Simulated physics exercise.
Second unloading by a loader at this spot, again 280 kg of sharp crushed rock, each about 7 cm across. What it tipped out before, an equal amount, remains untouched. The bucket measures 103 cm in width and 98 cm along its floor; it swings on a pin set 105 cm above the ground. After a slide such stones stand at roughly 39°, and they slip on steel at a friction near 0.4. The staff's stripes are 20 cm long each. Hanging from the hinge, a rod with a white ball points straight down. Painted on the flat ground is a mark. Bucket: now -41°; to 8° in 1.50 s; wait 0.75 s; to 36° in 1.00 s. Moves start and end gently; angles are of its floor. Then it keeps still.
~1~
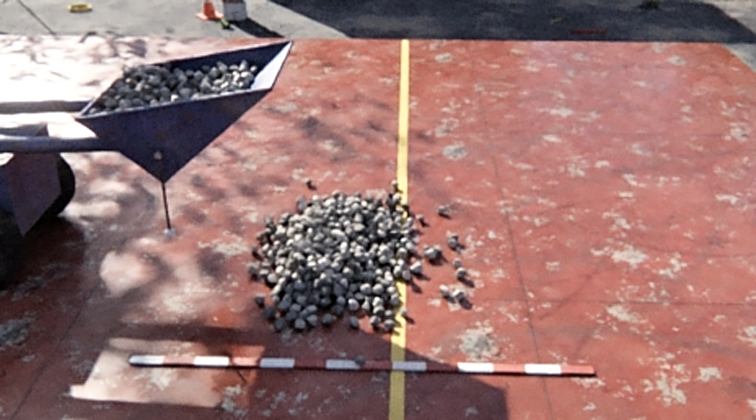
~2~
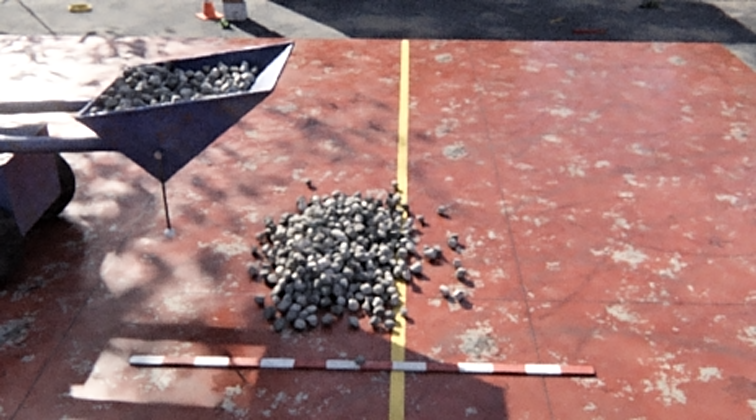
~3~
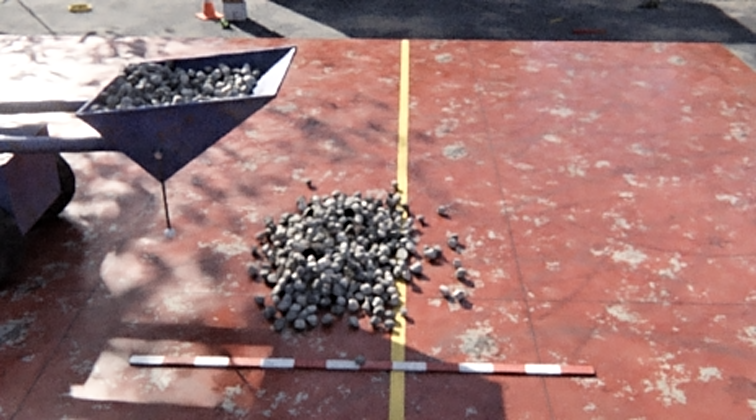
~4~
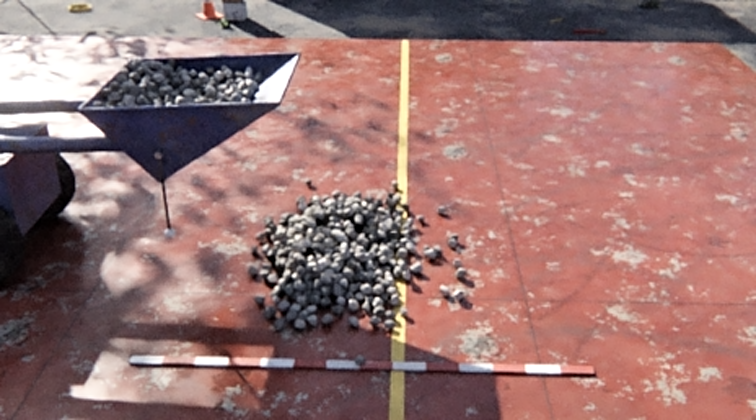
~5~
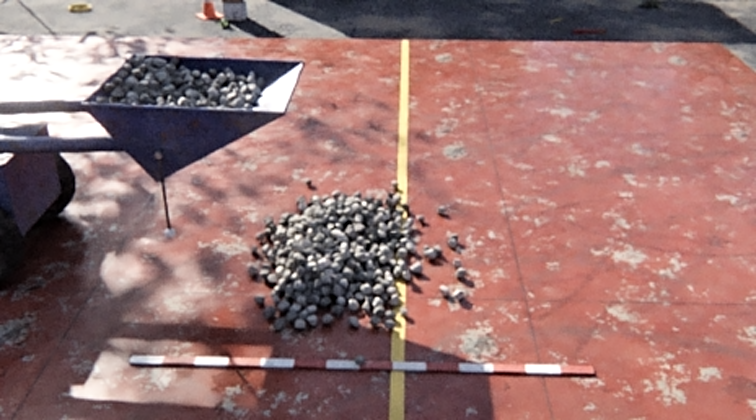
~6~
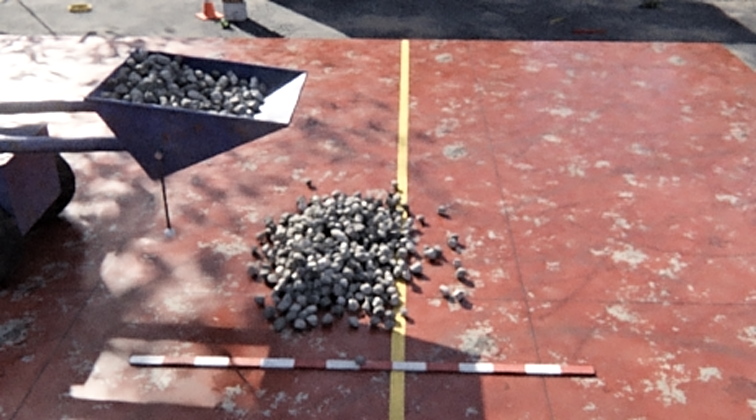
A dark blue loader bucket heaped with grey stones hangs at the upper left over sunlit, worn red paving, seen from above at a fixed angle. A pile of similar stones lies near the centre, mostly left of a yellow line, with a red-and-white staff in front. The bucket barely moves at first, then slowly tilts downward at its right-hand lip while the pile stays still.
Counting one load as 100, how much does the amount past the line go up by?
It goes up by about 1.
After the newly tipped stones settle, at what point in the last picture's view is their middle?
The middle lies near (298, 236) in the last picture.
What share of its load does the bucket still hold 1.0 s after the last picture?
That works out to about 100 %.
Then, 0.5 s after the last picture the floor is at 0°; in per cent of one load, 100 in the bucket, 95 short of the line, 5 past the line; the foremost stones are at (450, 256).
Then, 1.0 s after the last picture the floor is at 8°; in per cent of one load, 100 in the bucket, 95 short of the line, 5 past the line; the foremost stones are at (450, 256).
Then, 3.1 s after the last picture the floor is at 36°; in per cent of one load, 26 in the bucket, 169 short of the line, 5 past the line; the foremost stones are at (450, 256).
Then, 5.7 s after the last picture the floor is at 36°; in per cent of one load, 0 in the bucket, 194 short of the line, 6 past the line; the foremost stones are at (452, 246). Net gain past the line, 1.
